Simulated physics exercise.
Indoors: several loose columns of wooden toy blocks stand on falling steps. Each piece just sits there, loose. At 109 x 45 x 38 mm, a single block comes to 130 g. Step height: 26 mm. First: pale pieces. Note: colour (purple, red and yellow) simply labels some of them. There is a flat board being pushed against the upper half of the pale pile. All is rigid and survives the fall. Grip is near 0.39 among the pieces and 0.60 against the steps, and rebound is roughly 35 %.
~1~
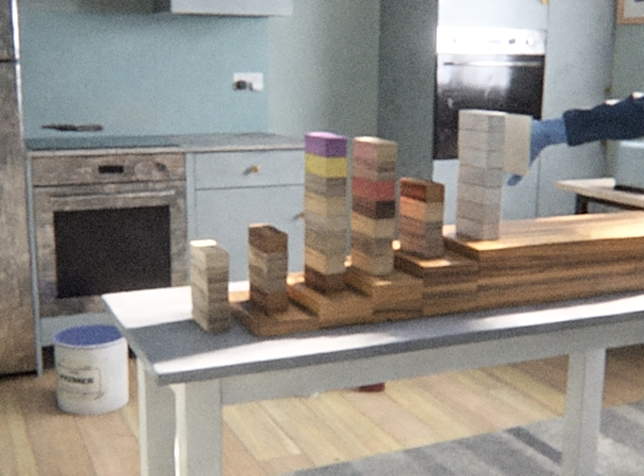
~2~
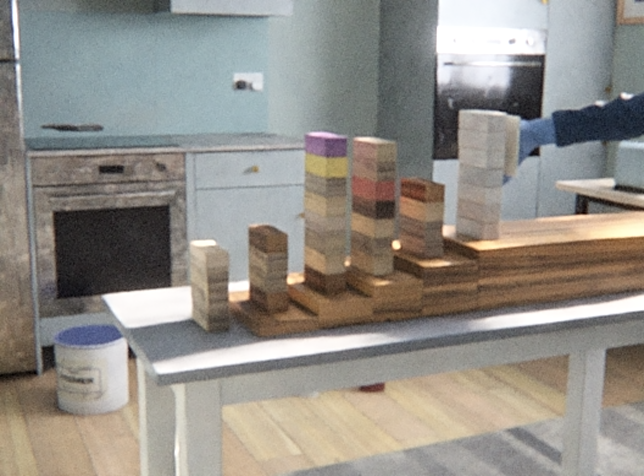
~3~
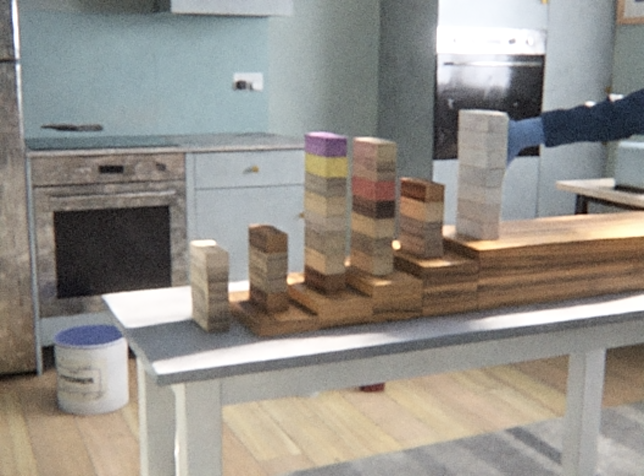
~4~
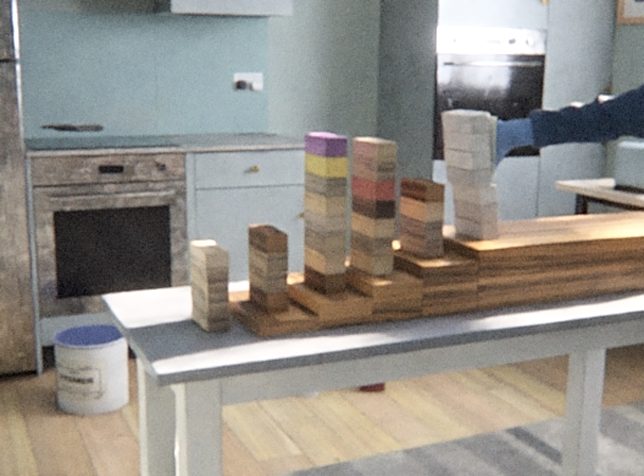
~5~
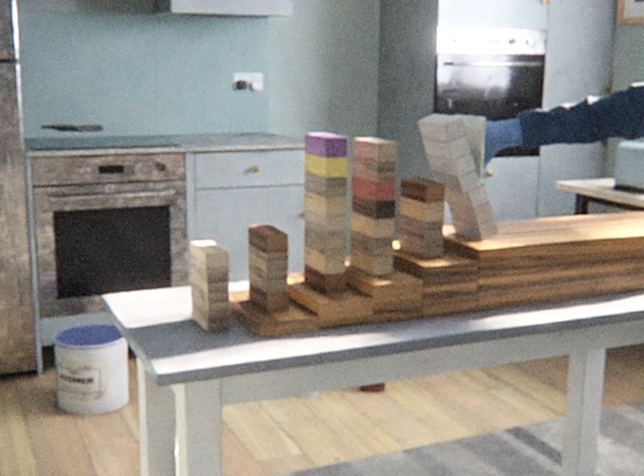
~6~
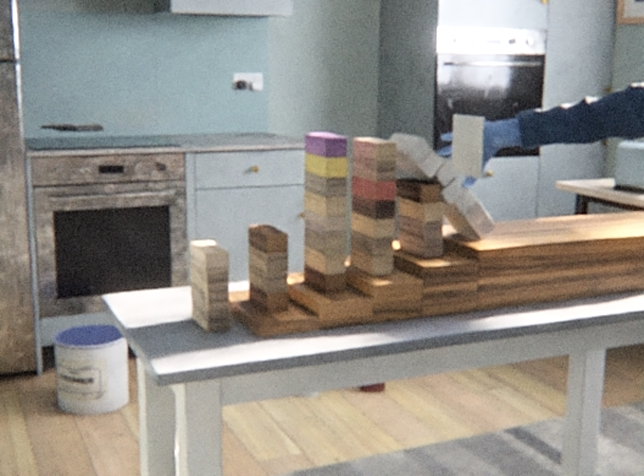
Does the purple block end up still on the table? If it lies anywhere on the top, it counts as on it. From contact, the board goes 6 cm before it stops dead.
No.
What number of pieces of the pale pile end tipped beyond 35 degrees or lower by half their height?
In total, 7 of the pale pieces.
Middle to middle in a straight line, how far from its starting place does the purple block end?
About 153 cm from where it started.
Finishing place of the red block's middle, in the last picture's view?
Check around (262, 267) in the last image.
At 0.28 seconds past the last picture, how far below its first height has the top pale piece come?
About 8 cm.
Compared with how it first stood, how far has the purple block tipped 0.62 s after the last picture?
Close to 60° of tilt compared with the start.
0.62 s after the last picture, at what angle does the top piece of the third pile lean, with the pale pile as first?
Its lean is roughly 60 degrees.
Then, 0.28 s after the last picture, 7 of the pale pile down; none of the 27 other blocks off the table, 13 disturbed; purple block shifted 10 mm; red block leaning 13°.
Then, 0.62 s after the last picture, 7 of the pale pile down; none of the 27 other blocks off the table, 21 disturbed; purple block leaning 62°, 7 cm lower; yellow block leaning 59°, 6 cm lower.
Then, 0.92 s after the last picture, 7 of the pale pile down; none of the 27 other blocks off the table, 25 disturbed; purple block leaning 14°, 36 cm lower; yellow block upside down.
Then, 1.52 s after the last picture, 7 of the pale pile down; 7 of the 27 other blocks off the table; purple block on its side; red block leaning 50°, 14 cm lower.
By the end, 7 of the pale pile down; 7 of the 27 other blocks off the table; purple block on its side; red block leaning 50°, 14 cm lower; yellow block 1.03 m lower. As the last picture would show them, middles, red block near (262, 267).
